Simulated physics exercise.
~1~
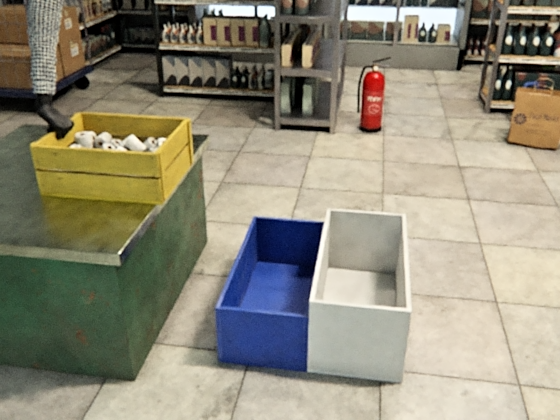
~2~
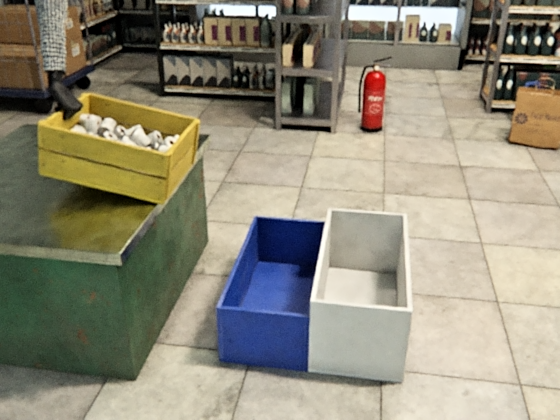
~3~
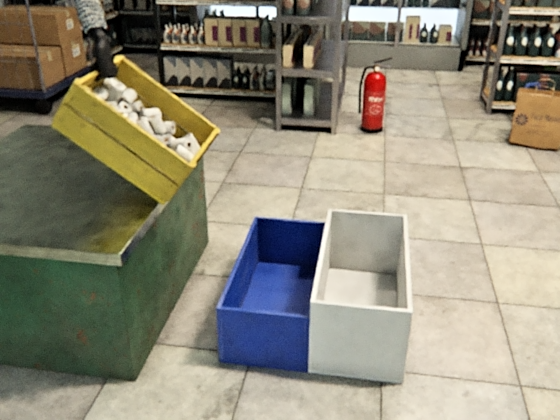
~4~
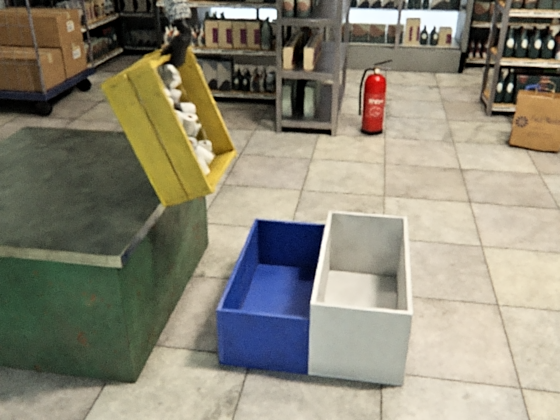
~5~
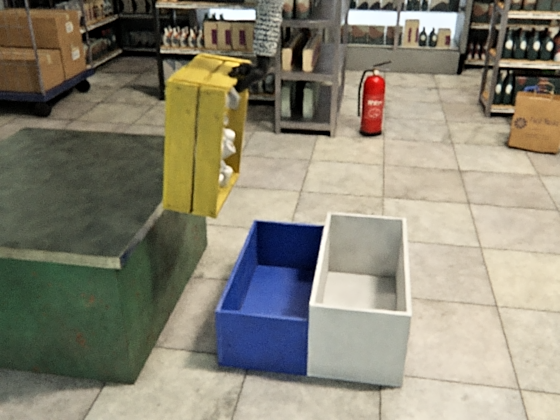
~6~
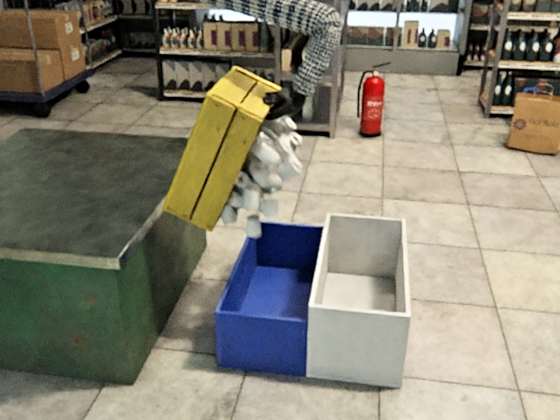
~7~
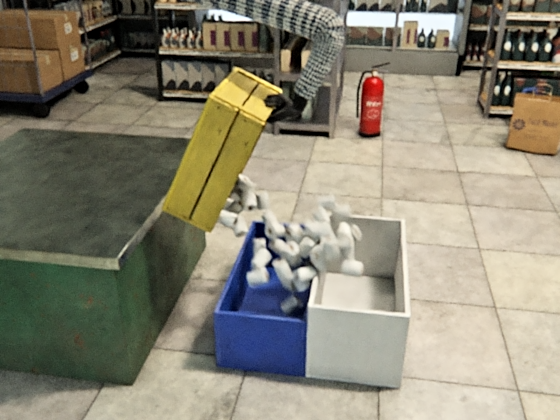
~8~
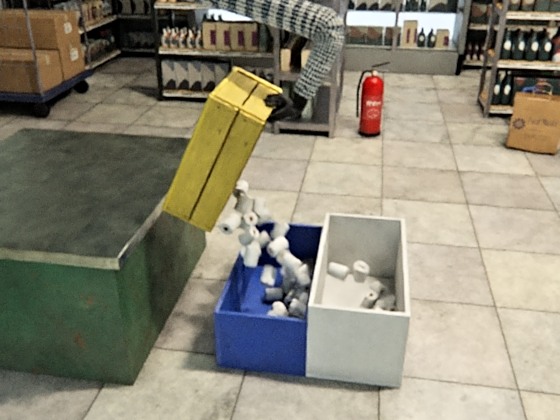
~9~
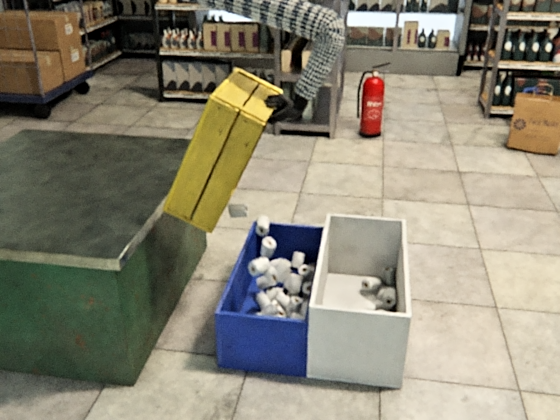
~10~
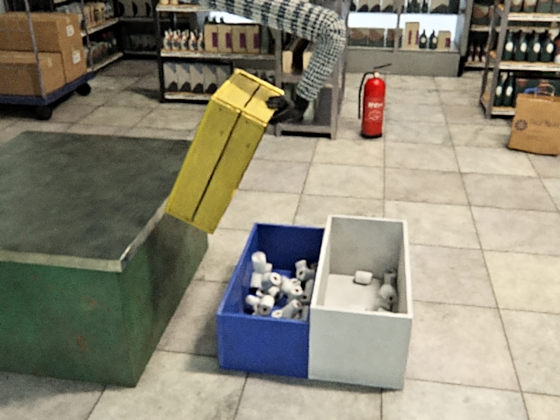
At first, a yellow crate full of white paper rolls sits on a green bench, with a blue tub and a white box side by side on the tiled floor to its right. A gloved hand lifts the crate and tilts it steadily to the right, swinging it out past the bench's edge. Once it tips well over, the rolls pour out in a tumbling cluster. Most drop into the blue tub, while some fly farther into the white box. Finally, the arm holds the crate still, with the larger pile in the tub and a smaller group in the box.
